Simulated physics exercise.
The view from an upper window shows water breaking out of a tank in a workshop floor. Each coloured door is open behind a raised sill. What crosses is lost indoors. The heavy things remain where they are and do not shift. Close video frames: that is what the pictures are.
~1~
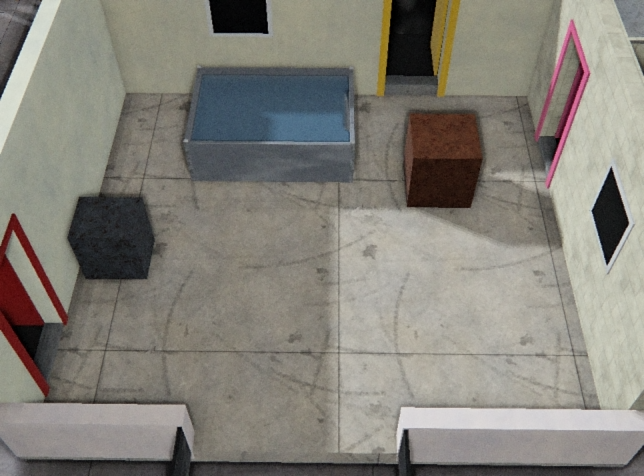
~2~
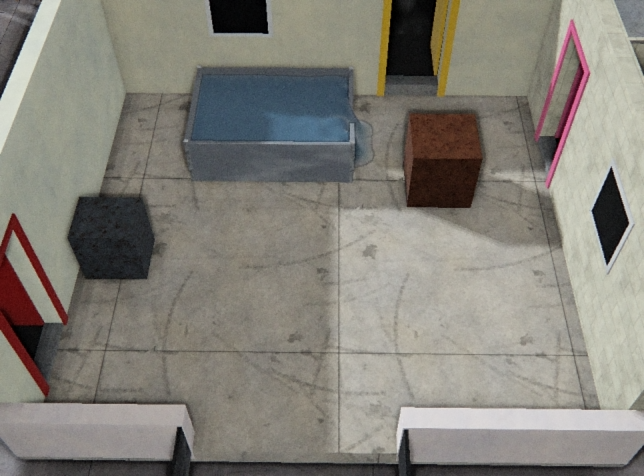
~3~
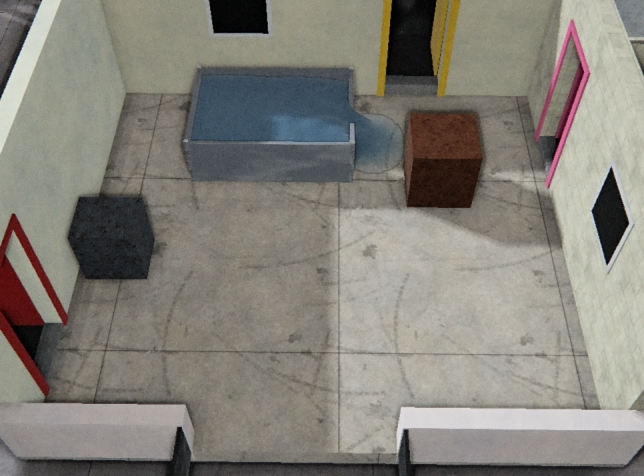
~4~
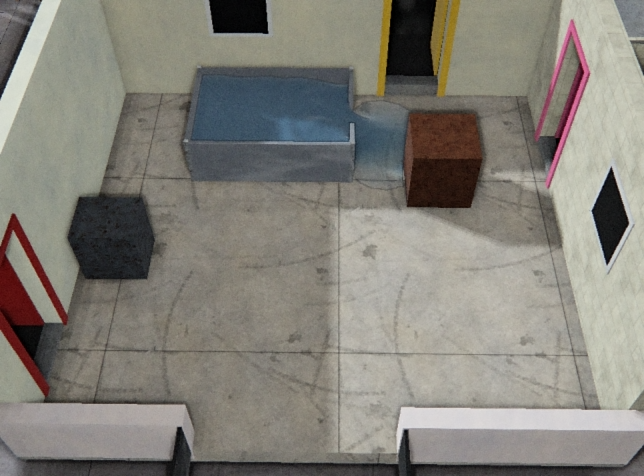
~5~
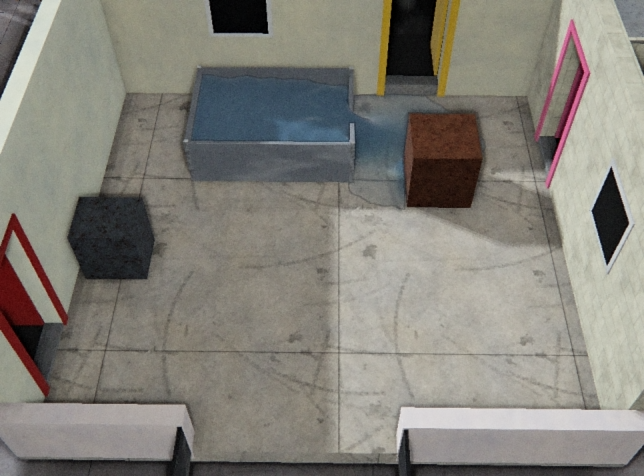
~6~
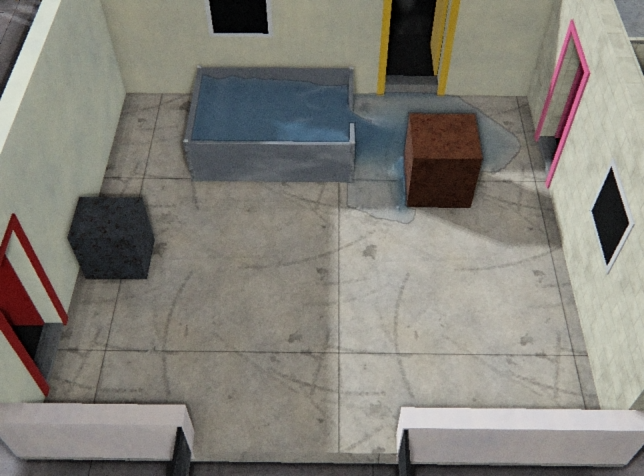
Water pours from the right side of a grey tank at the back of a concrete-floored workshop, seen from above by a still camera. A rust-brown block stands right of the tank, a dark block sits at left, and open doorways are framed red at left, yellow at back and pink at right. The water spreads rightward across the floor, reaches the brown block and runs around behind it toward the right.
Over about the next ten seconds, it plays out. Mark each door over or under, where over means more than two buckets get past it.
Pink door - over; red door - under; yellow door - under.
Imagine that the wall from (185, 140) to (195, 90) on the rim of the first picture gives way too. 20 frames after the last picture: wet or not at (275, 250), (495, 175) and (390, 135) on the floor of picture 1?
Soaked, untouched, untouched.
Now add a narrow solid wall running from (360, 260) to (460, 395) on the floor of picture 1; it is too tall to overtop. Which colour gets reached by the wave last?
Looking at it, it's the red-painted one here.
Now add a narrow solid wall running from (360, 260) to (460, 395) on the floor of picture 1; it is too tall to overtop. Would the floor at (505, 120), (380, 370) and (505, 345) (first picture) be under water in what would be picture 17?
Taking them in order, I'd say soaked, parched and parched.
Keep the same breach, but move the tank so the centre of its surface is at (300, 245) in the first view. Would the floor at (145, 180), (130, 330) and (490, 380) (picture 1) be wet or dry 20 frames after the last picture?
Point by point: Still bare; still bare; swamped.
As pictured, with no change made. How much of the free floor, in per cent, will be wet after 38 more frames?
About 55 %.
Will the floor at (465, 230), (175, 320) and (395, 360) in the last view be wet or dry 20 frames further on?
First spot soaked, second not wet, third soaked.
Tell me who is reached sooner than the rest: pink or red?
Answer: The pink-painted one.
A moment on, water covers 20 % of the floor; the pink door over two buckets in, the red door not reached, the yellow door wet at the sill, nothing in.
Next, water covers 30 % of the floor; the pink door far over two buckets in, the red door not reached, the yellow door wet at the sill, nothing in.
Then, water covers 45 % of the floor; the pink door far over two buckets in, the red door not reached, the yellow door wet at the sill, nothing in.
Later, water covers 55 % of the floor; the pink door far over two buckets in, the red door not reached, the yellow door wet at the sill, nothing in.
In the end, water covers 90 % of the floor; the pink door far over two buckets in, the red door wet at the sill, nothing in, the yellow door wet at the sill, nothing in.
